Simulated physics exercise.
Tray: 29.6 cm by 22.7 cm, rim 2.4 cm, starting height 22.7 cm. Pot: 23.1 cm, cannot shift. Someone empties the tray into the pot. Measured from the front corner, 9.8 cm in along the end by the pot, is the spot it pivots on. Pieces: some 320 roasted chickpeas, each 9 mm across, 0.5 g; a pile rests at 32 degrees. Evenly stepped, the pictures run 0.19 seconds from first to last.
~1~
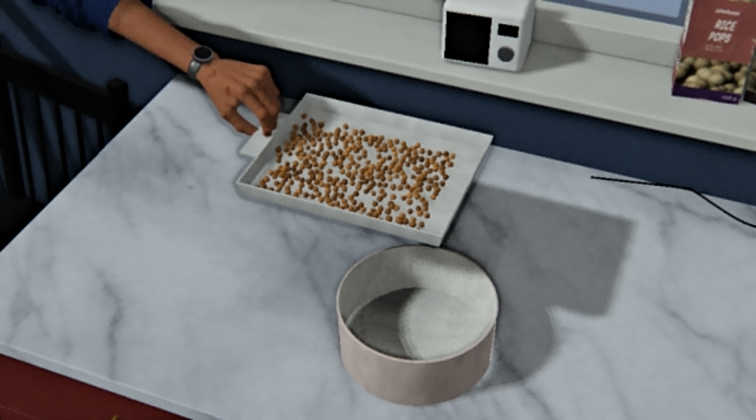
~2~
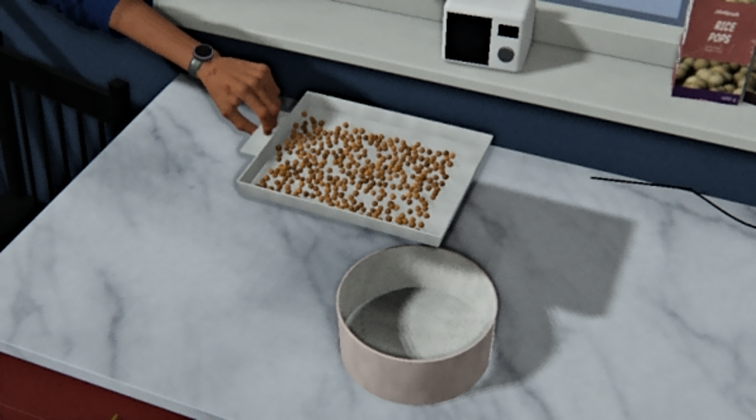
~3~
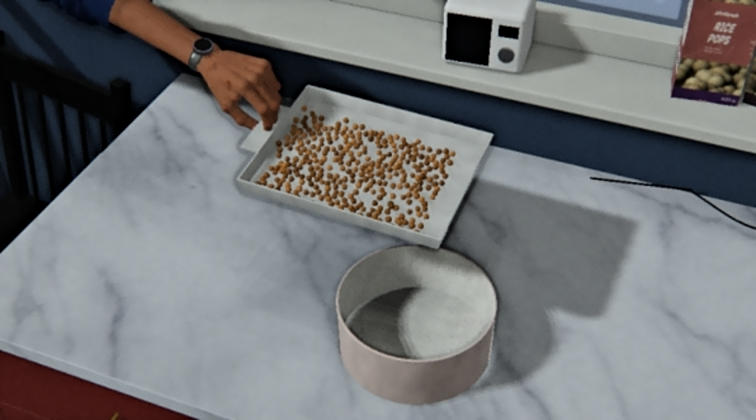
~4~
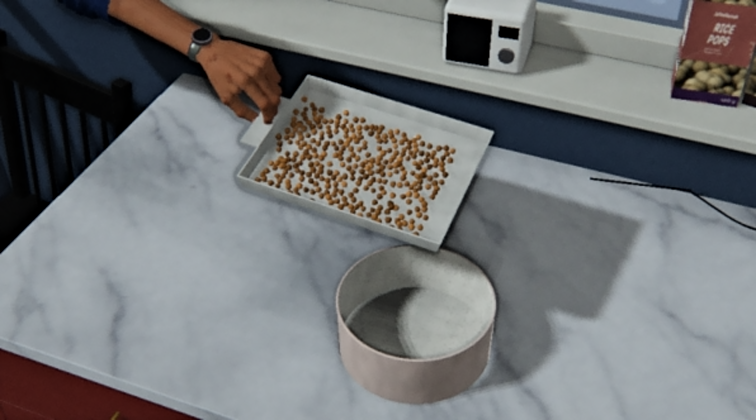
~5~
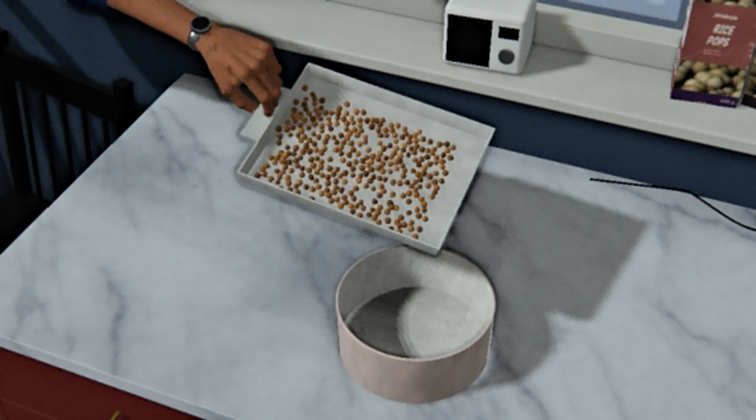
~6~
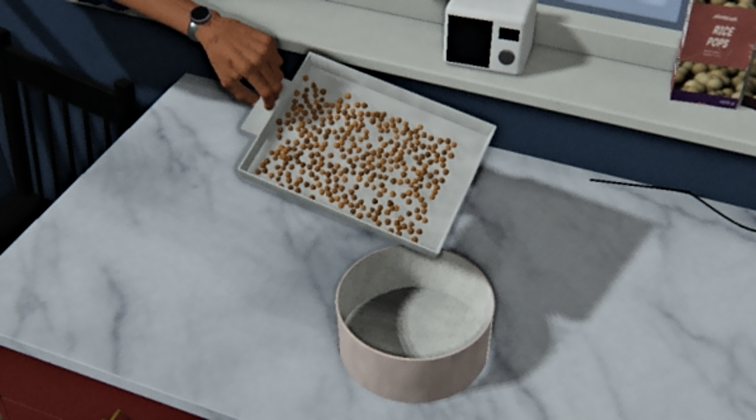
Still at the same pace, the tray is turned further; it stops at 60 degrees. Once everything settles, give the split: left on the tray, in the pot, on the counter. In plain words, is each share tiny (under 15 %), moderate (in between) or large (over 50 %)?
At the end, left on the tray: I expect the major share of the load there; pot: I expect a notable fraction of the load there; counter: I expect a mere dribble of the load there.
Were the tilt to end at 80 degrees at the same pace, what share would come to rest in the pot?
In that case it comes to about 80 in a hundred.
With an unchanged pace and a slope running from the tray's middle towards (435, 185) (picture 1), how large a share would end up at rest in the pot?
The share would be about 0 percent.
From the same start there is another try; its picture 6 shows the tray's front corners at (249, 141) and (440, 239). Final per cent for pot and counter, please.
Pot 15 % / counter 25 %.
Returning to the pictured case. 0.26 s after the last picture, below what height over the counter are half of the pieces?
Around 26 cm up.
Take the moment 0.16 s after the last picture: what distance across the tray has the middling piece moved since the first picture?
Displacement on the tray: About 2 cm.
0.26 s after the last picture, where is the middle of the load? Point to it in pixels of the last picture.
Near (374, 189).
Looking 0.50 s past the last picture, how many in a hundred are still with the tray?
Estimate: About 85 percent.
Then, 0.16 s after the last picture, tilt 42 degrees; the tray holds 100 %, the pot 0 %.
Then, 0.26 s after the last picture, tilt 55 degrees; the tray holds 100 %, the pot 0 %.
Then, 0.50 s after the last picture, tilt 60 degrees; the tray holds 85 %, the pot 5 %.
In the end, tray 70 %, pot 30 %, counter 0 %.
